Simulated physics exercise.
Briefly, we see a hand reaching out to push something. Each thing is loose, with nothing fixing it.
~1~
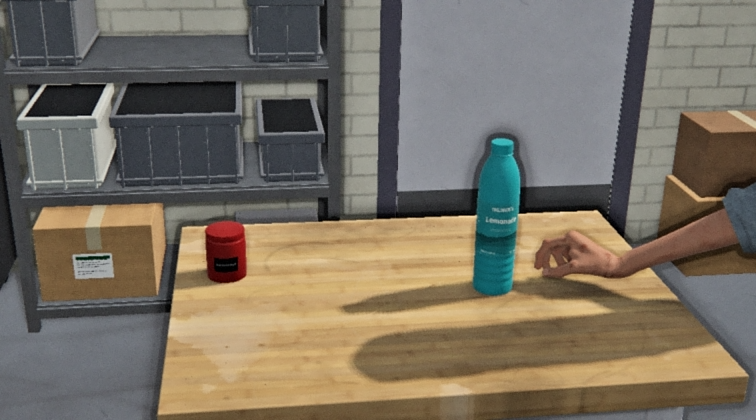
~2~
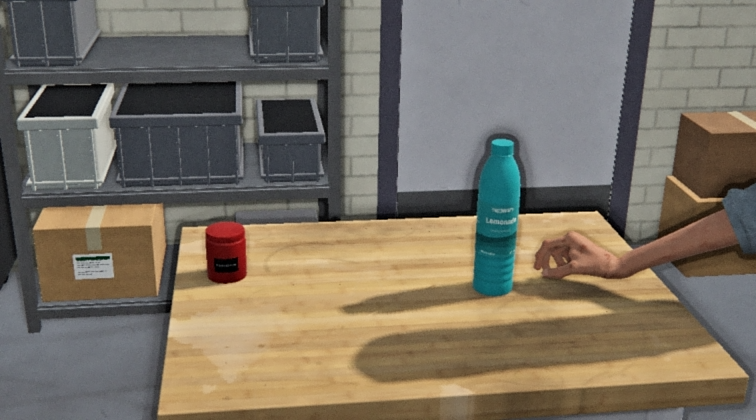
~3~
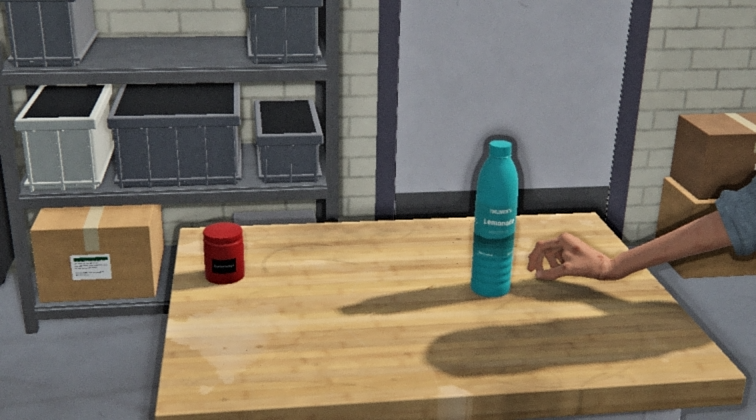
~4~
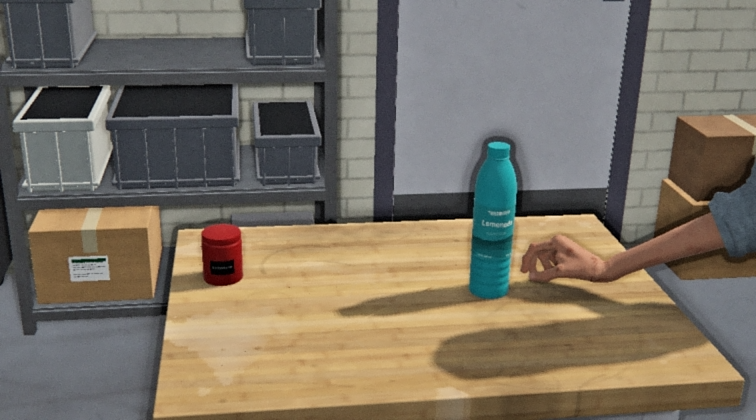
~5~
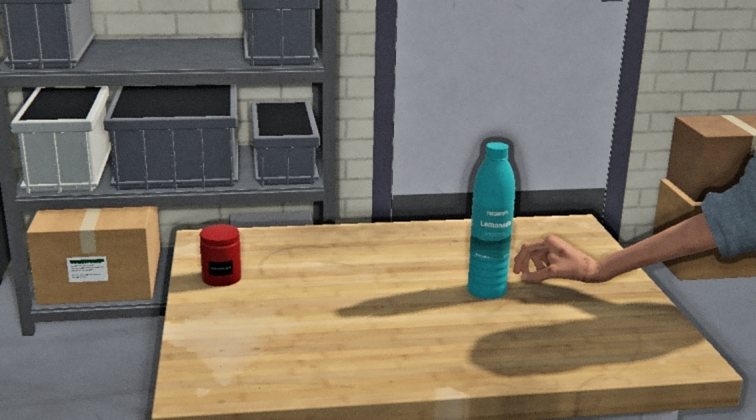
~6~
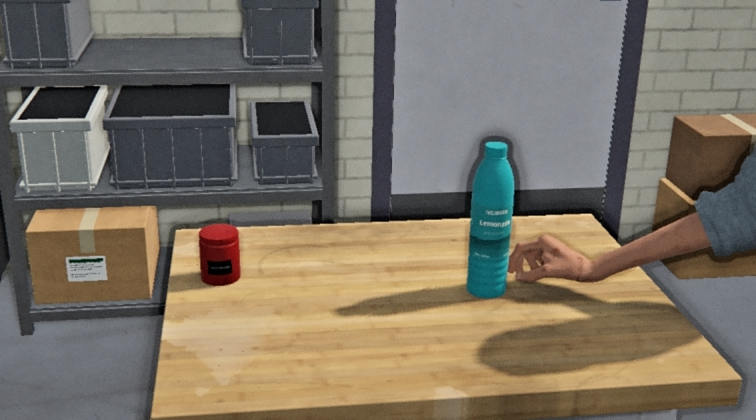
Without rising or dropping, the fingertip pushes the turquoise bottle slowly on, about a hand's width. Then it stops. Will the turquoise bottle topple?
It does not go over.
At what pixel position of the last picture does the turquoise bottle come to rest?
The object finishes roughly at pixel (422, 222).
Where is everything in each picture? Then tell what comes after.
In the first picture, turquoise bottle (497, 217).
In the second picture, turquoise bottle (497, 218).
In the third picture, turquoise bottle (495, 219).
In the fourth picture, turquoise bottle (493, 220).
In the fifth picture, turquoise bottle (492, 221).
In the sixth picture, turquoise bottle (491, 220).
Then, 0.50 s later than the last frame, turquoise bottle moved about its own width near (465, 221).
Then, 0.90 s later than the last frame, turquoise bottle moved about its own width near (439, 221).
When it is over, moved from the start, turquoise bottle. End places, in pixels of the last picture, turquoise bottle near (422, 223).
